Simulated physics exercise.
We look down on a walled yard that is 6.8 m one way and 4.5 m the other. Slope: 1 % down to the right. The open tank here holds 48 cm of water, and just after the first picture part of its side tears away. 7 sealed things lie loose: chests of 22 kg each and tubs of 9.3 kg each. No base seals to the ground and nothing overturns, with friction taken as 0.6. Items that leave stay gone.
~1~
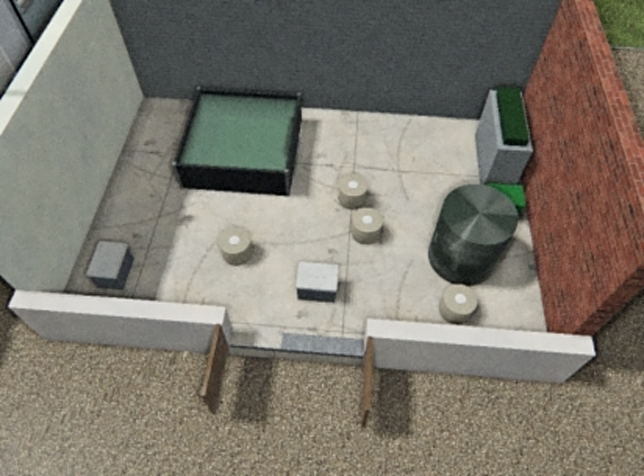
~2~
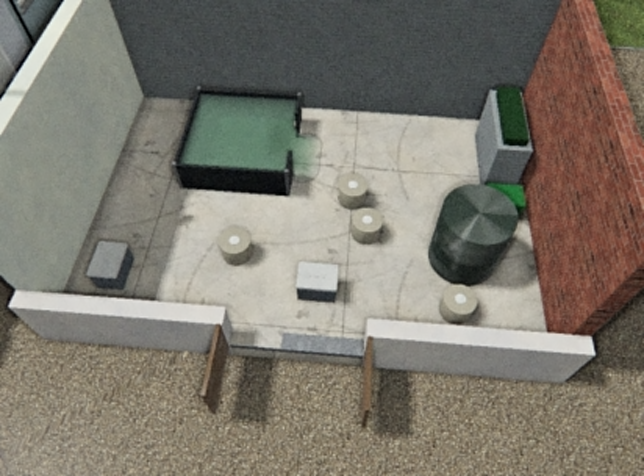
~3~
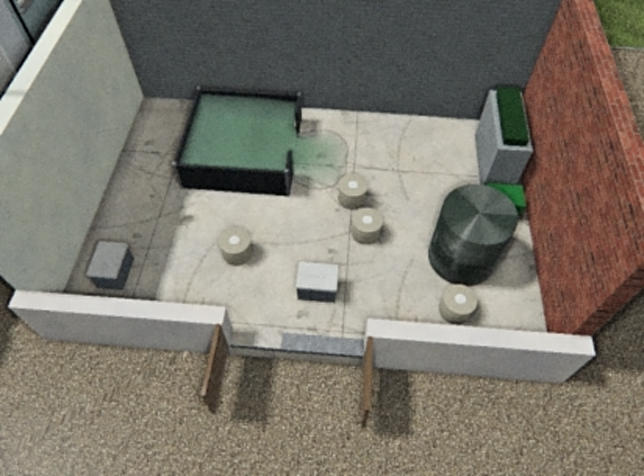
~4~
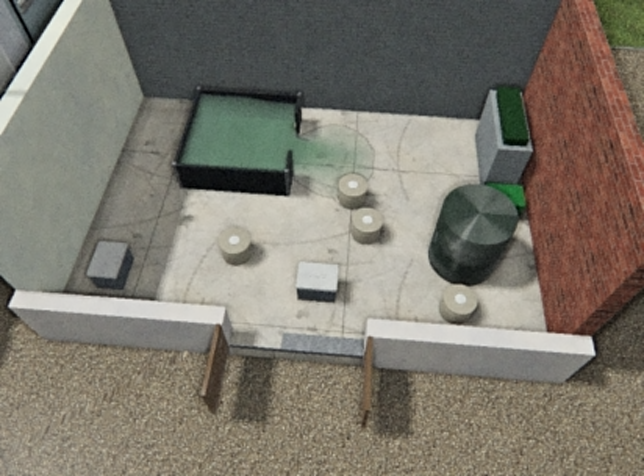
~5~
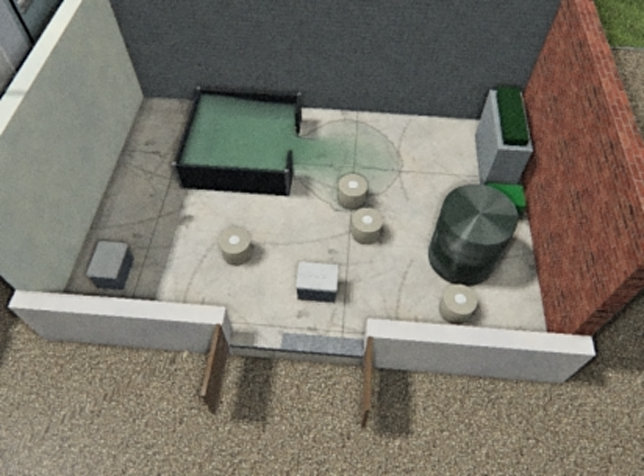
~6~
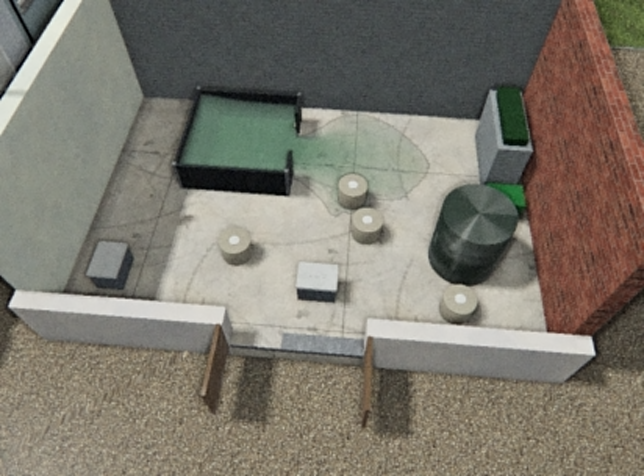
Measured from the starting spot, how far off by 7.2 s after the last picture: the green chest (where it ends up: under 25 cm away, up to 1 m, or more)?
The green chest goes a long distance.
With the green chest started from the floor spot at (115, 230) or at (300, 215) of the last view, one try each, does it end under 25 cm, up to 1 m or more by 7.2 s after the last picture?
Results, in order: Essentially stationary, then essentially stationary.
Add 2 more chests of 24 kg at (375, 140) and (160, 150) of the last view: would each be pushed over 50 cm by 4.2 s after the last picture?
Well, the first one is higher and the other lower.
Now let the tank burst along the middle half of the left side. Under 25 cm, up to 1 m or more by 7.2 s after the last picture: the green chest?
Under that change, the green chest keeps its spot.
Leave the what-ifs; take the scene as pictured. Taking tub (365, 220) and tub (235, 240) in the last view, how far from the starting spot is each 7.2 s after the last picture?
The first ends 50 cm from its start, the second 0 cm.
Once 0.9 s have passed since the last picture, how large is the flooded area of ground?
That flooded area is roughly 11.0 m2.
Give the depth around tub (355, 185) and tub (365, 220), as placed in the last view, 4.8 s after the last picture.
First about 6 cm, second about 5 cm.
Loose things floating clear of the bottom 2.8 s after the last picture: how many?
Total: 1.
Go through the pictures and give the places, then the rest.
The green chest at (506, 194), on the bottom; 2.9 m2 under water; 0 of 7 have shifted, in the first frame.
The green chest at (506, 194) rests on the ground; water covers 3.3 m2; 0 of 7 have shifted, in the second frame.
The green chest at (506, 194) rests on the ground; water covers 3.9 m2; 0 of 7 have shifted, in the third frame.
The green chest at (506, 194) rests on the ground; 4.6 m2 under water; 0 of 7 have shifted, in the fourth frame.
The green chest at (506, 194) rests on the ground; water covers 5.3 m2; 0 of 7 have shifted, in the fifth frame.
The green chest at (506, 194) rests on the ground; water covers 6.1 m2; 0 of 7 have shifted, in the sixth frame.
Then, 0.9 s after the last picture the green chest is near (506, 194), 0.0 m from its start, aground; 0 of 7 are out; 0 afloat.
Then, 2.8 s after the last picture the green chest is near (523, 237), 0.8 m from its start, afloat; 0 of 7 are out; 1 afloat.
Then, 4.8 s after the last picture the green chest is near (488, 315), 2.1 m from its start, afloat; 0 of 7 are out; 3 afloat.
Then, 7.2 s after the last picture the green chest is near (405, 312), 2.6 m from its start, aground; 0 of 7 are out; 1 afloat.
